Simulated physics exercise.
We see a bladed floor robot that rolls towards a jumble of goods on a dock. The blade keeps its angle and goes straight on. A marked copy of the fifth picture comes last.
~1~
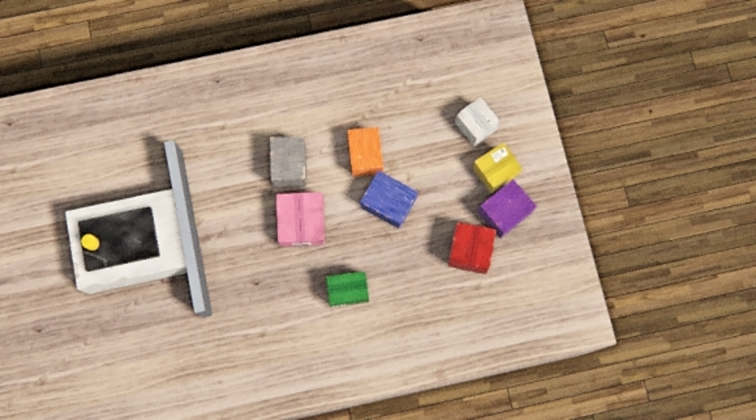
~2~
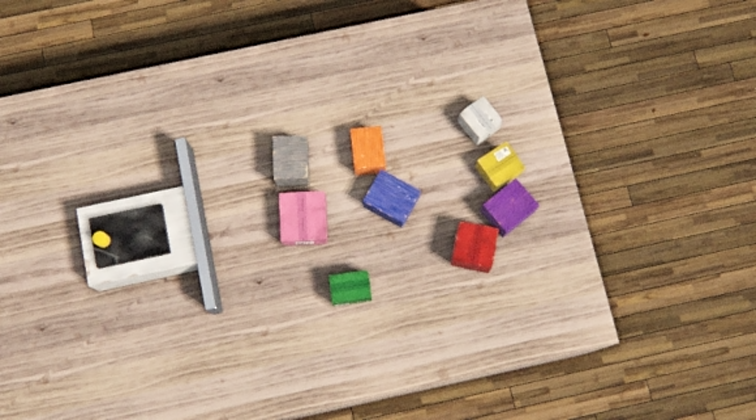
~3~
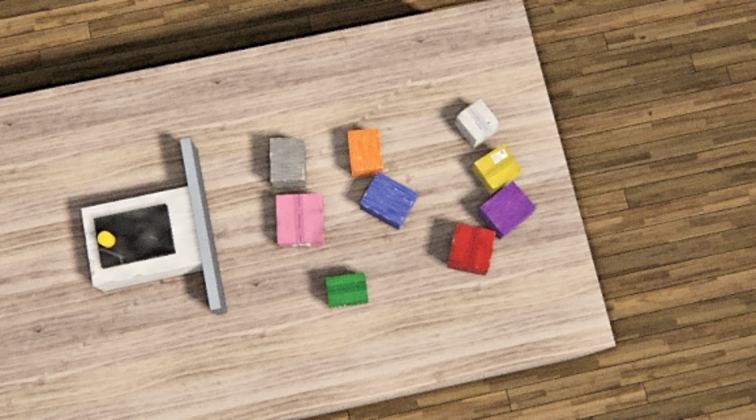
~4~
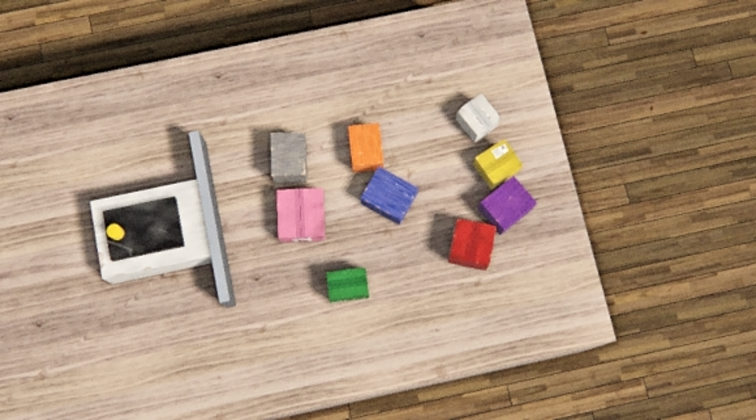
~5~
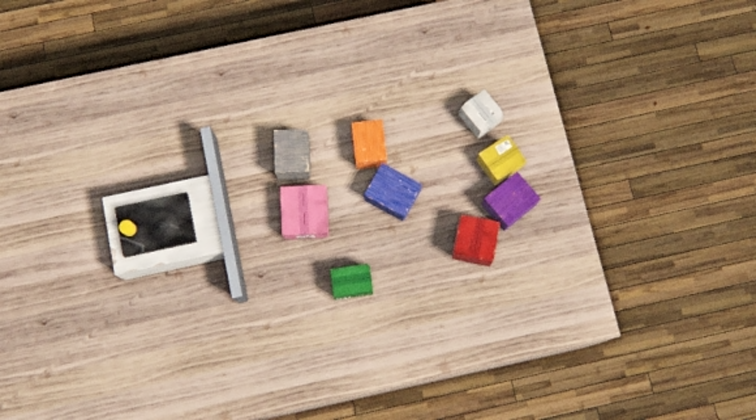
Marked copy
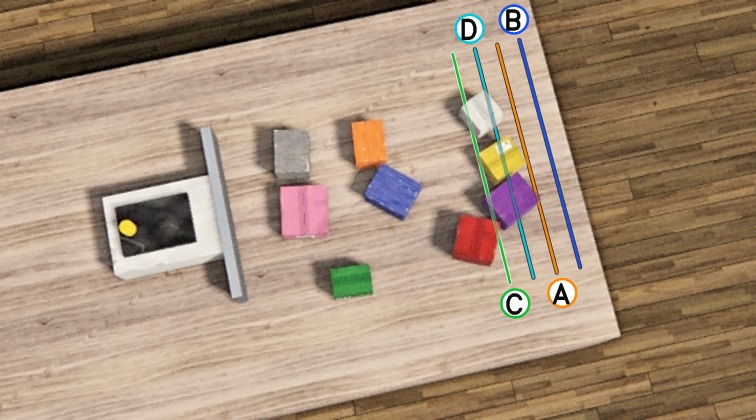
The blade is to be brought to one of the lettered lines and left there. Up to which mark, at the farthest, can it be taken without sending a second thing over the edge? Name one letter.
It should halt at C.
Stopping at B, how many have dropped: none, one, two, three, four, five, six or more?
In all, six or more.
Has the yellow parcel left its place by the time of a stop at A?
By then, yes.
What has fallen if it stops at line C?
The yellow parcel.
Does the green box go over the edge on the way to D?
By then, no.
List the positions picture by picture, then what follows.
White parcel (477, 122); grey crate (289, 162); blue crate (389, 200), in the first frame.
Robot (135, 235); yellow parcel (500, 167), in the second frame.
Robot (140, 235); green box (347, 290), in the third frame.
Robot (150, 227); pink box (301, 216), in the fourth frame.
Robot (161, 223); white parcel (481, 115); grey crate (293, 155); blue crate (393, 193), in the fifth frame.
On the marked copy, A at (526, 156); B at (549, 151); C at (481, 165); D at (503, 160).
With C. Early on, robot (255, 203); green box (359, 282); grey crate (328, 147).
Further on, robot (350, 183); yellow parcel (513, 155); purple crate (514, 204).
At the end, robot (422, 167); yellow parcel over the edge; white parcel (547, 101); one fallen.
As for the rest, A drops five; B drops six; D drops two.
